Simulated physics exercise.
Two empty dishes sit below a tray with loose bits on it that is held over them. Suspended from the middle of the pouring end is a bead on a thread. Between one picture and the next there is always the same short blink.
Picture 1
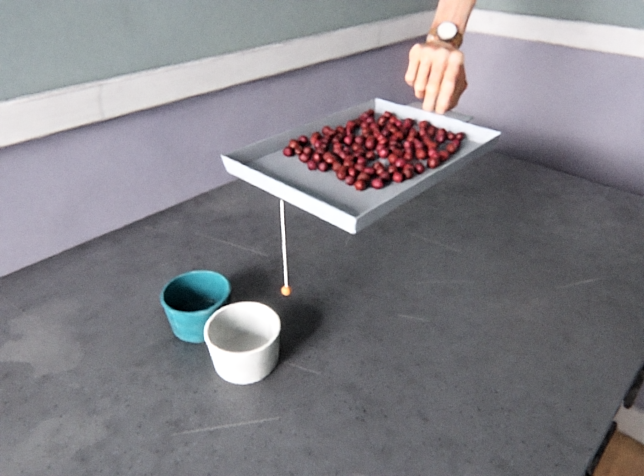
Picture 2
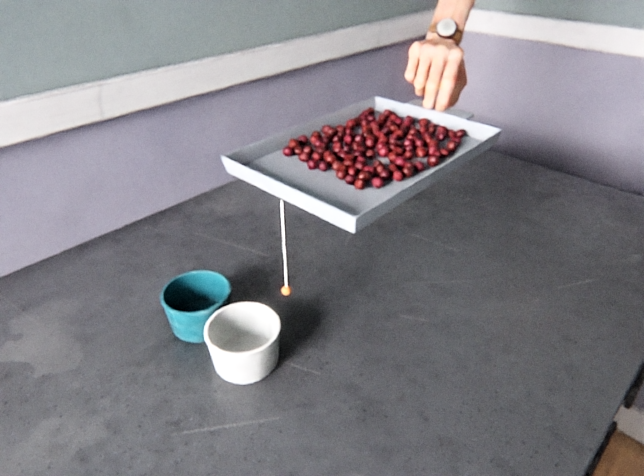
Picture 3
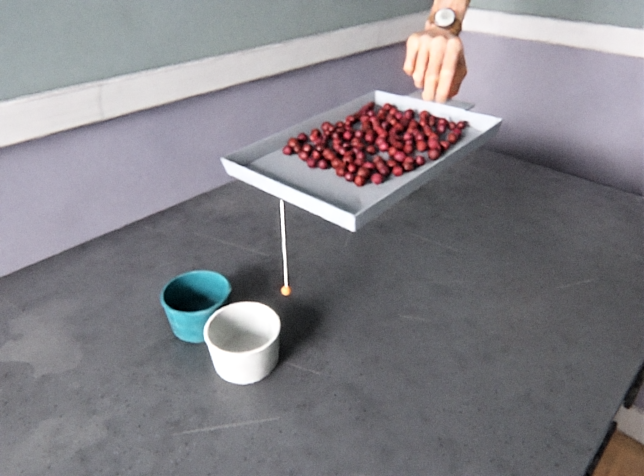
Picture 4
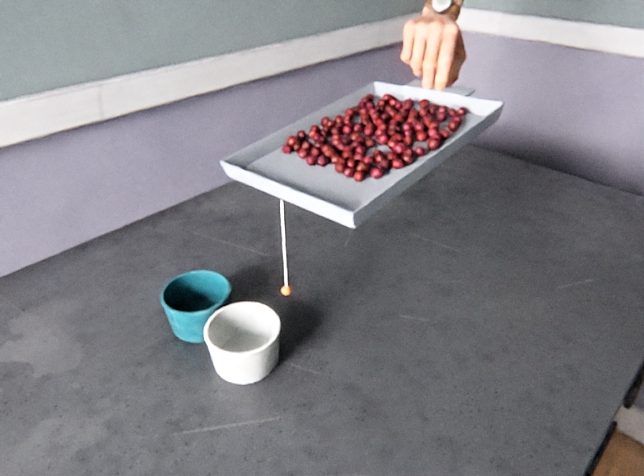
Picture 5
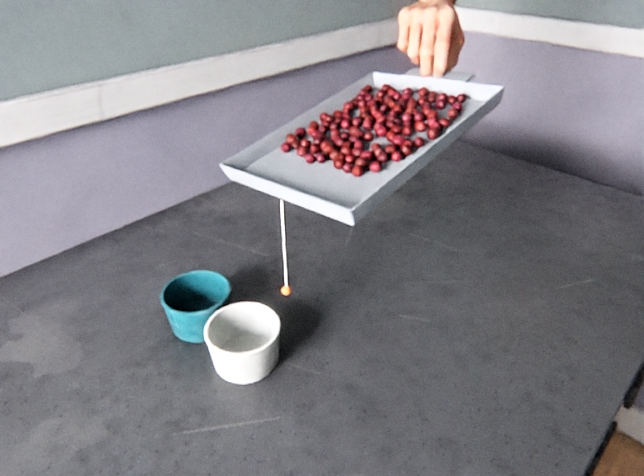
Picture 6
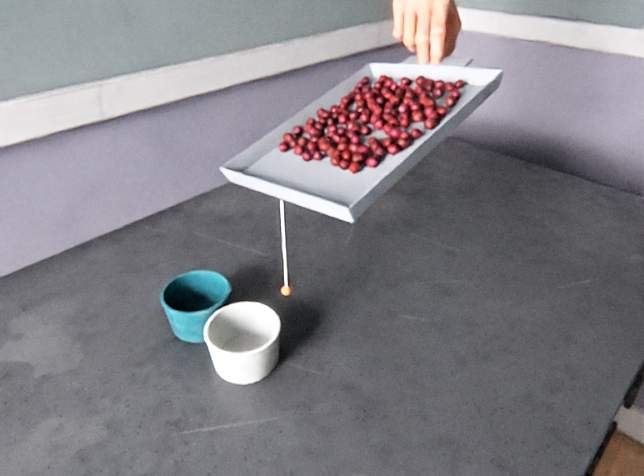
In this clip, a hand holds a pale tray of dark red dried cherries above a teal dish and a white dish, then gradually raises the tray's far end, tilting it toward its near left corner while a bead hangs below.
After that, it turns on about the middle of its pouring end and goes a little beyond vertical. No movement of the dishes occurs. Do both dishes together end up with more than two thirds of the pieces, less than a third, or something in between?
Less than a third.
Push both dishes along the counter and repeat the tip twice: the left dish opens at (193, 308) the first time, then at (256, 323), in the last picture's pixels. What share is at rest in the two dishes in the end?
First try: Roughly 10 per cent; second try: Roughly 0 per cent.
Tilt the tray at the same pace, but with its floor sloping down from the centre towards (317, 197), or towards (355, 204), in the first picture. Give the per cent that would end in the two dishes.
Case one 30 %; case two 0 %.
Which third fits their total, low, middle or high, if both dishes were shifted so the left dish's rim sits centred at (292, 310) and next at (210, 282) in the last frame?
Position 1 - less than a third; position 2 - in the middle band.
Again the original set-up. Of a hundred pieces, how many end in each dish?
Estimate - left dish 10 percent, right dish 10 percent.
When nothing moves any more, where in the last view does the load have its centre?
Resting centre, last picture - approx. (239, 301).
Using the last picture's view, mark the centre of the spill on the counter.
About (247, 294).
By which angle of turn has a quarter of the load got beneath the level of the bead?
Around 110° of tilt.
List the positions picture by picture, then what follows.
In the first frame, corners of the pouring end near (226, 155) and (355, 215), level; middle of the load near (370, 145), dried cherries; left dish near (171, 319); right dish near (216, 359); bead on its thread near (287, 290).
In the second frame, corners of the pouring end near (226, 156) and (355, 215), level; middle of the load near (370, 143).
In the third frame, corners of the pouring end near (226, 158) and (354, 213), tipped barely, lowest at the left corner; middle of the load near (370, 139).
In the fourth frame, corners of the pouring end near (225, 161) and (352, 210), tipped a little, lowest at the left corner; middle of the load near (369, 132).
In the fifth frame, corners of the pouring end near (225, 164) and (350, 207), tipped a little, lowest at the left corner; middle of the load near (368, 125).
In the sixth frame, corners of the pouring end near (225, 167) and (348, 205), tipped clearly, lowest at the left corner; middle of the load near (365, 119); left dish near (171, 319); right dish near (216, 359).
Shortly afterwards, tray tipped steeply; all but a few on the tray; only a few in the left dish; only a few in the air.
Next, tray tipped past a quarter turn; all but a few on the tray; only a few in the left dish; only a few outside both; a little in the air.
Some moments later, tray tipped past a quarter turn; a little in the right dish; a little in the left dish; the bulk outside both; only a few in the air.
In the end, tray tipped past a quarter turn; a little in the right dish; a little in the left dish; the bulk outside both; only a few in the air.
